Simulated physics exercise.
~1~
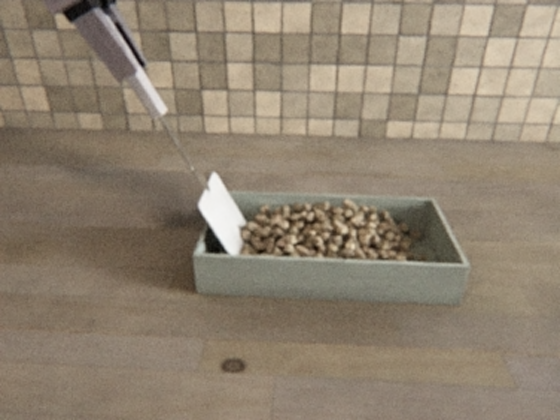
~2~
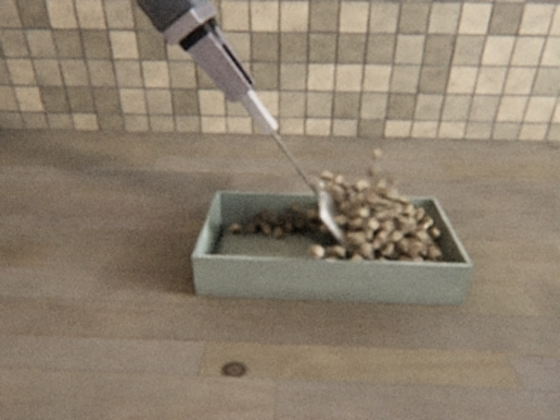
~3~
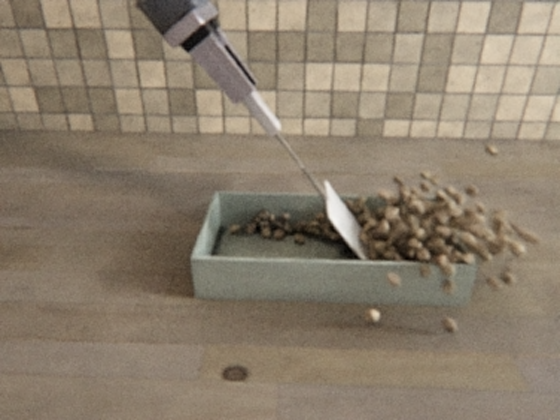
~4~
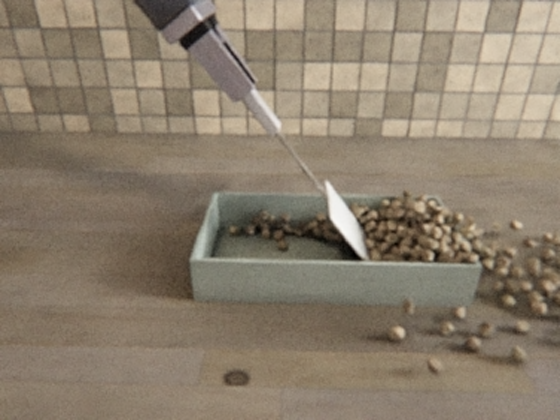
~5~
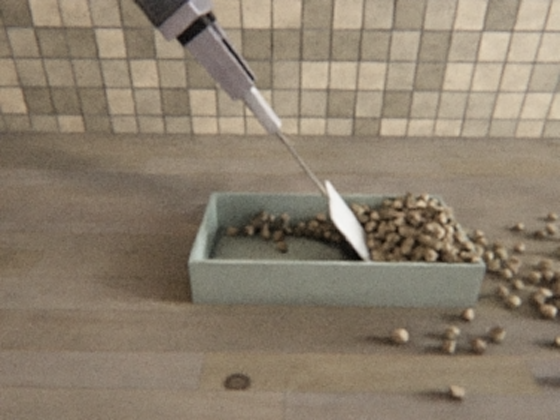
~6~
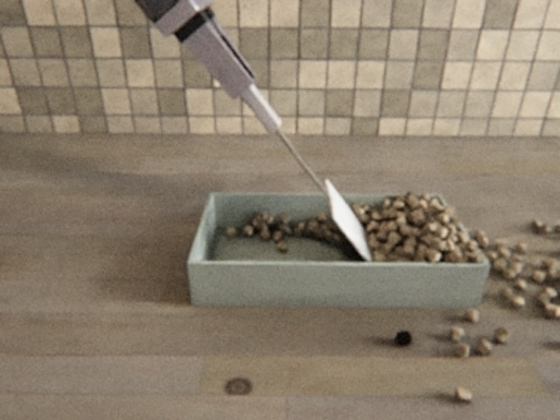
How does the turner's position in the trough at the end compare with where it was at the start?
At the start the turner's blade is at the left end of the trough, and by the end it is farther right, a little past the middle, resting against the heaped pebbles.
At first, a robot arm holds a white turner at the left end of a shallow grey-green trough filled with small brown pebbles, on a wooden surface before a tiled wall. The blade sweeps right through the trough, pushing the pebbles into a steep heap. The blade then stops past the middle, while pebbles surge over the right end and some fly into the air. They tumble onto the table and scatter to the right and in front. At the end, the blade stays still against the heap left in the trough, with many pebbles lying outside.
